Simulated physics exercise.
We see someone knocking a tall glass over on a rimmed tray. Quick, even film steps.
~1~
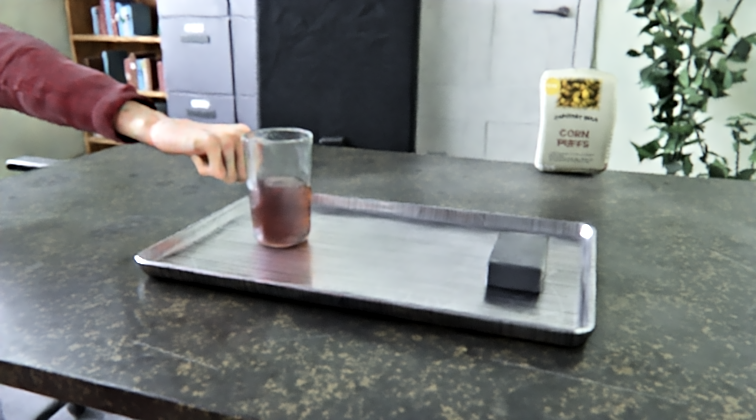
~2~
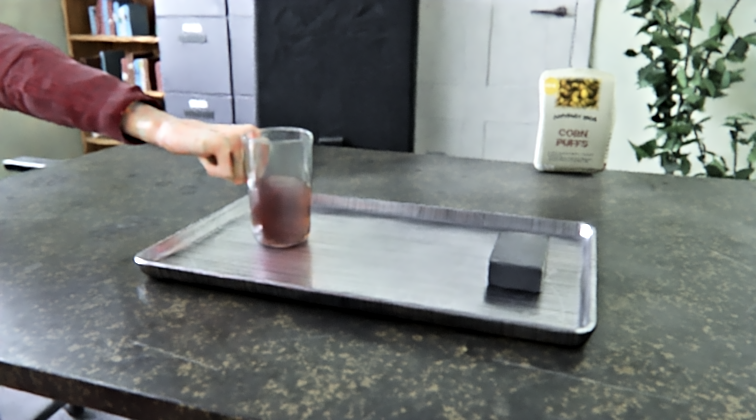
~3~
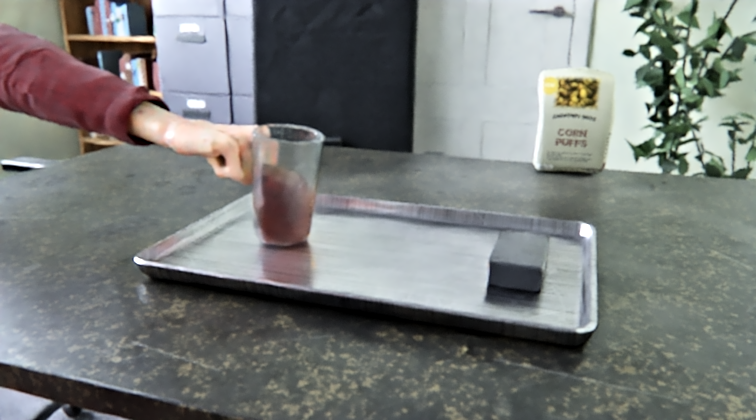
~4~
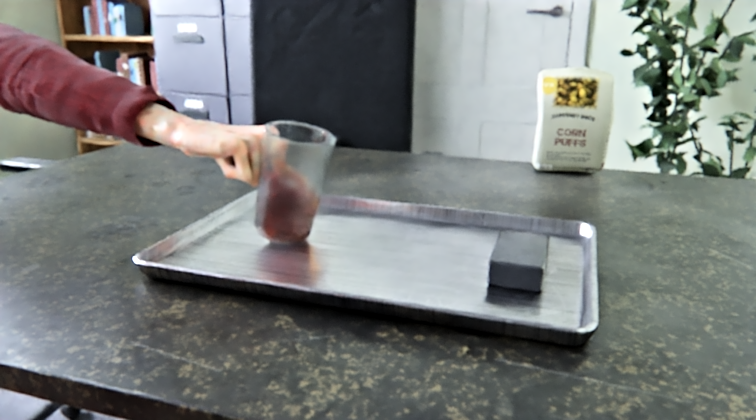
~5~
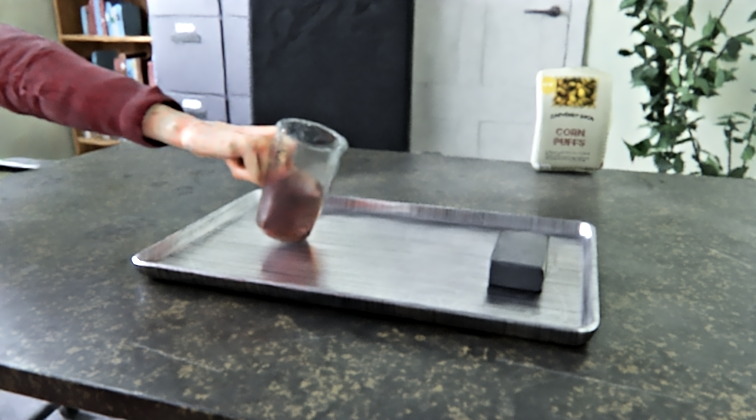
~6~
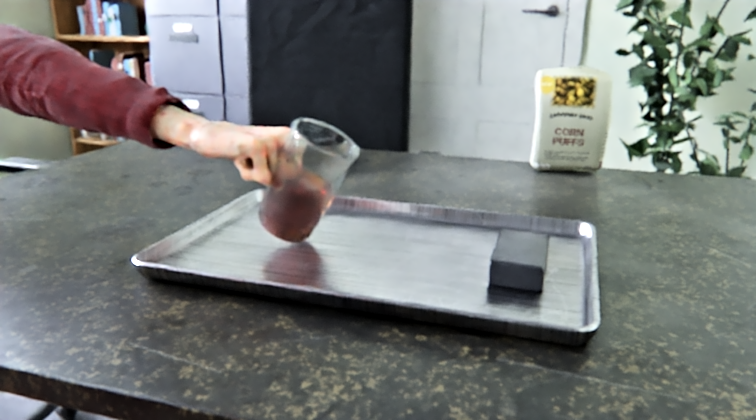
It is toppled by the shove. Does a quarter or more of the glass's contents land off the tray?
No.
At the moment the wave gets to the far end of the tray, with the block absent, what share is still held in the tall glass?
50 %, roughly.
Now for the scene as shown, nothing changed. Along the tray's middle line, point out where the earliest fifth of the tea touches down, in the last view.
It lands around (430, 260).
A moment on, the tall glass lies on its side and 100 per cent is in the glass, 0 on the tray and 0 above or beyond its rim.
Next, the tall glass lies on its side and 58 per cent is in the glass, 32 on the tray and 10 above or beyond its rim.
Then the tall glass lies on its side and 30 per cent is in the glass, 46 on the tray and 24 above or beyond its rim.
Later the tall glass lies on its side and 17 per cent is in the glass, 78 on the tray and 5 above or beyond its rim.
At rest 95 per cent is held by tray and glass, 5 is off the tray.
